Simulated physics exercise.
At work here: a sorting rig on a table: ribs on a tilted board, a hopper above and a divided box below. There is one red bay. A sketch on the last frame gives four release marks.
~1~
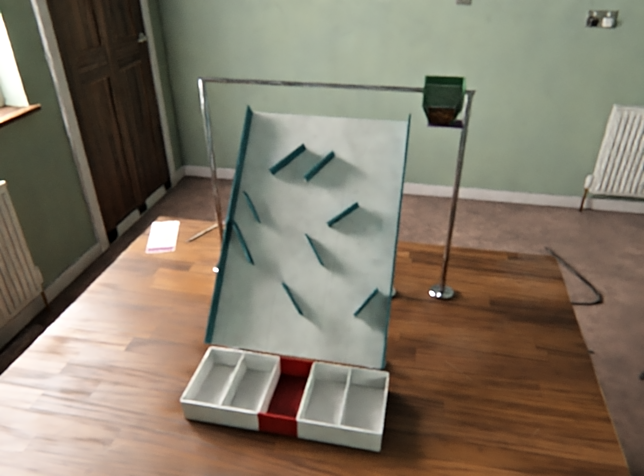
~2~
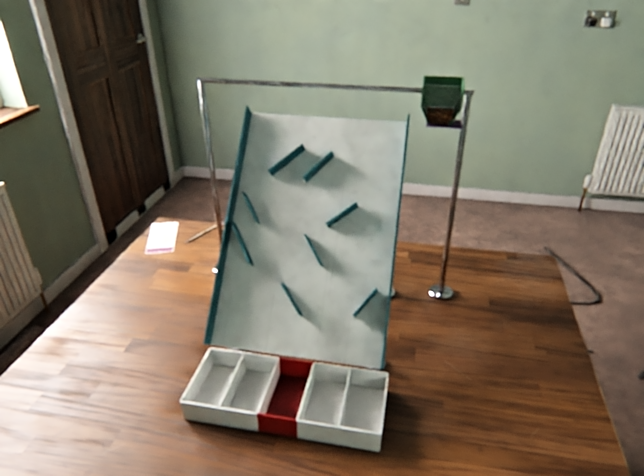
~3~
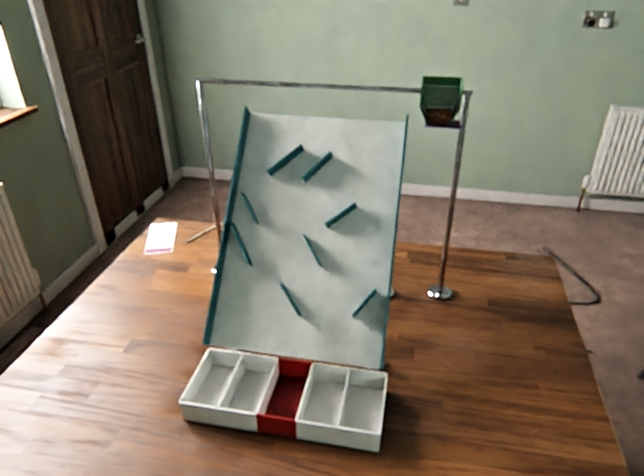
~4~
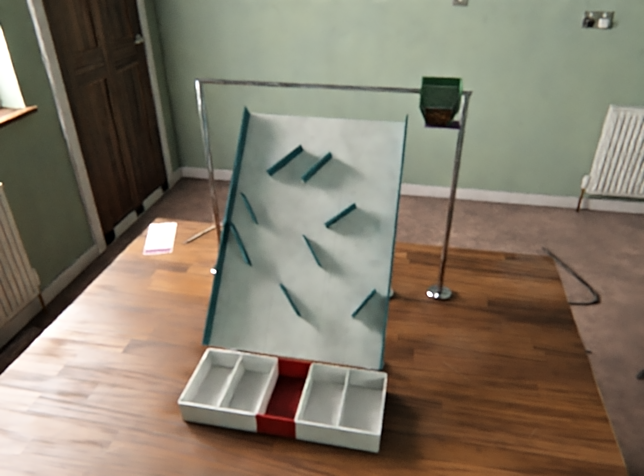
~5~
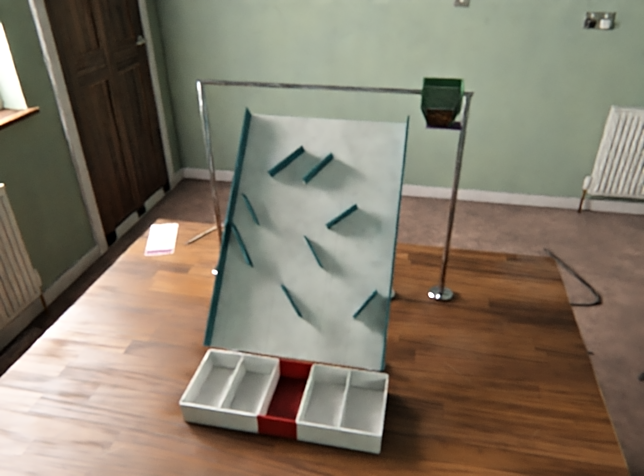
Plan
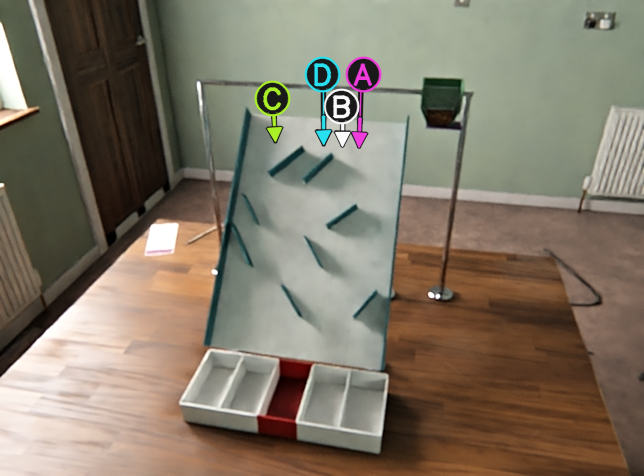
The clip shows a tilted pale board with teal ribs on a wooden table, a divided white box with one red bay below and a small green hopper at upper right; apart from slight view shifts, nothing visibly moves.
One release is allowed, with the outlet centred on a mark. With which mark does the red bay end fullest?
Mark C does it best.
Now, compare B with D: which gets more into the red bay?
D.
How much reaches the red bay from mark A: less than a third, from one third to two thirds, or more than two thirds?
Mark A gives less than a third.
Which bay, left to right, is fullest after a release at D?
The second.
On the marked copy, mark A meets the board at (359, 142); mark B meets the board at (342, 141); mark C meets the board at (275, 136); mark D meets the board at (323, 139).
For mark A, a small share in the red bay, the bulk in other bays, a small share outside the box.
For mark B, a small share in the red bay, the bulk in other bays, a small share outside the box.
For mark C, close to a third in the red bay, close to half in other bays, only a few held on the board, a small share outside the box.
For mark D, a small share in the red bay, the bulk in other bays, a small share outside the box.
